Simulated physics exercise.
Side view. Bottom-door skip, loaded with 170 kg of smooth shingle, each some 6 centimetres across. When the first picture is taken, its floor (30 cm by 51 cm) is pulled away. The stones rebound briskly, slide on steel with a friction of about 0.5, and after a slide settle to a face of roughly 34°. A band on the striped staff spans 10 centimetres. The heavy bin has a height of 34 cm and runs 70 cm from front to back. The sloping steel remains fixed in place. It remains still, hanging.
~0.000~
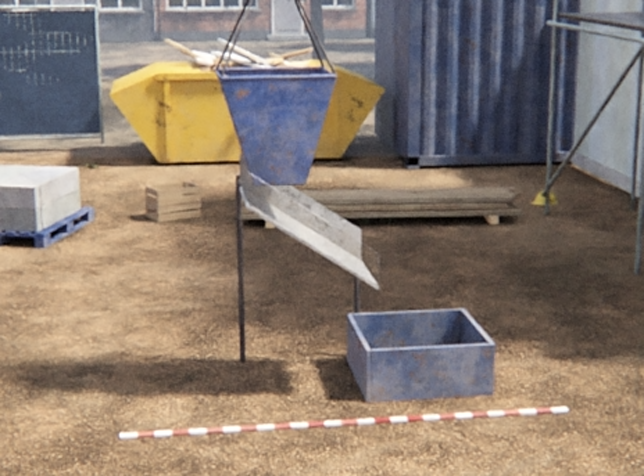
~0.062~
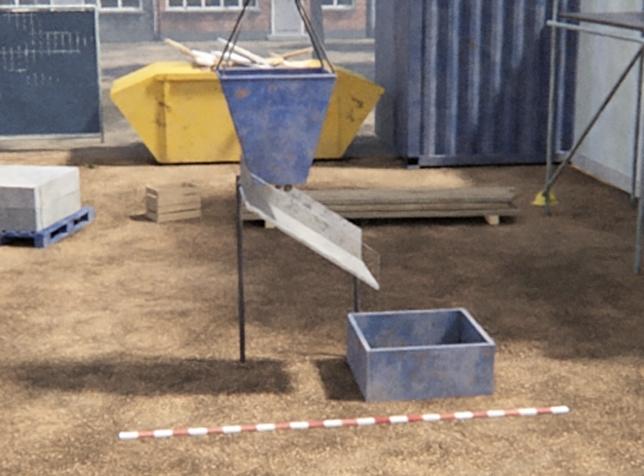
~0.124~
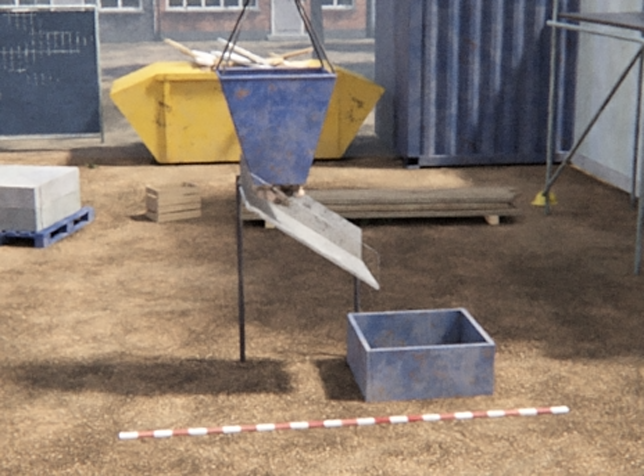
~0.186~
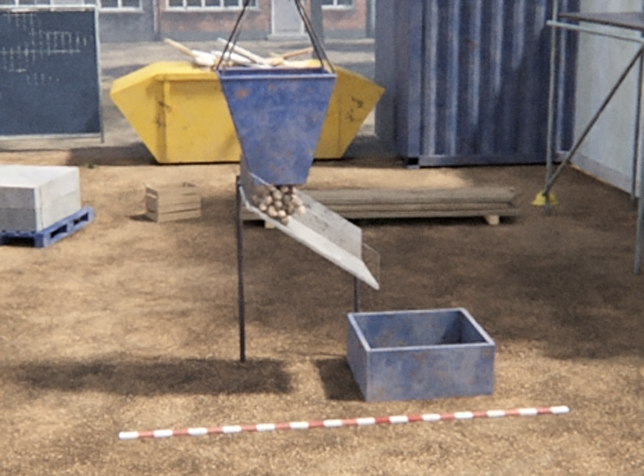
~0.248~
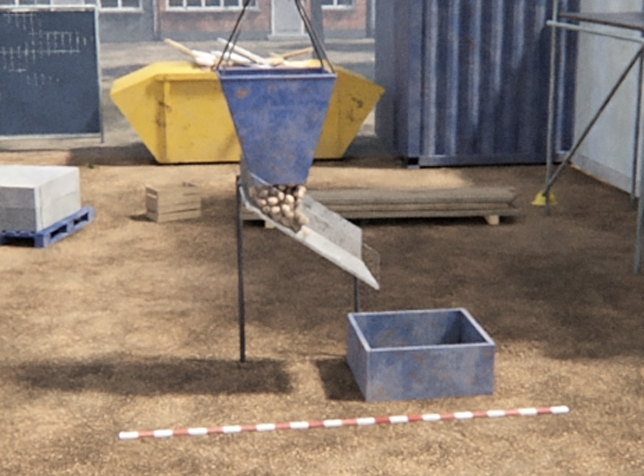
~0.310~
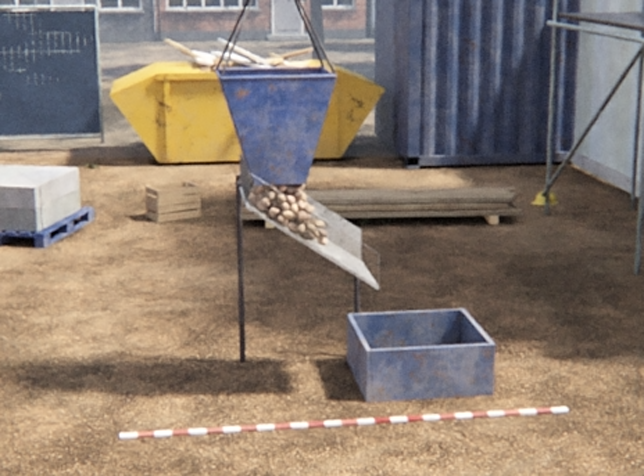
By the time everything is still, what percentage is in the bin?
About 98 per cent is there.
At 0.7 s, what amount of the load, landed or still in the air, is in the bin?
Roughly 15 percent by that time.
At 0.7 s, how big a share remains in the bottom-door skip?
Roughly 25 percent, give or take.
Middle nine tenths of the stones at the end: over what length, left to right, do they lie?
About 70 cm.
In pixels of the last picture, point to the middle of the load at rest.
Middle at rest: Roughly (433, 354).
After 0.7 s, 25 % in the bottom-door skip, 60 % on the steel, 1 % falling or lying left of the bin, 14 % falling or lying in the bin; the stones farthest right are at (441, 334).
After 1.1 s, 0 % in the bottom-door skip, 47 % on the steel, 1 % falling or lying left of the bin, 52 % falling or lying in the bin; the stones farthest right are at (468, 345).
After 1.7 s, 0 % in the bottom-door skip, 4 % on the steel, 1 % falling or lying left of the bin, 95 % falling or lying in the bin, 1 % falling or lying beside or right of the bin; the stones farthest right are at (510, 335).
After 2.6 s, 0 % in the bottom-door skip, 1 % falling or lying left of the bin, 98 % falling or lying in the bin, 2 % falling or lying beside or right of the bin; the stones farthest right are at (592, 366).
After 4.5 s, 0 % in the bottom-door skip, 1 % left of the bin, 98 % in the bin, 2 % beside or right of the bin; the stones farthest right are at (593, 366).
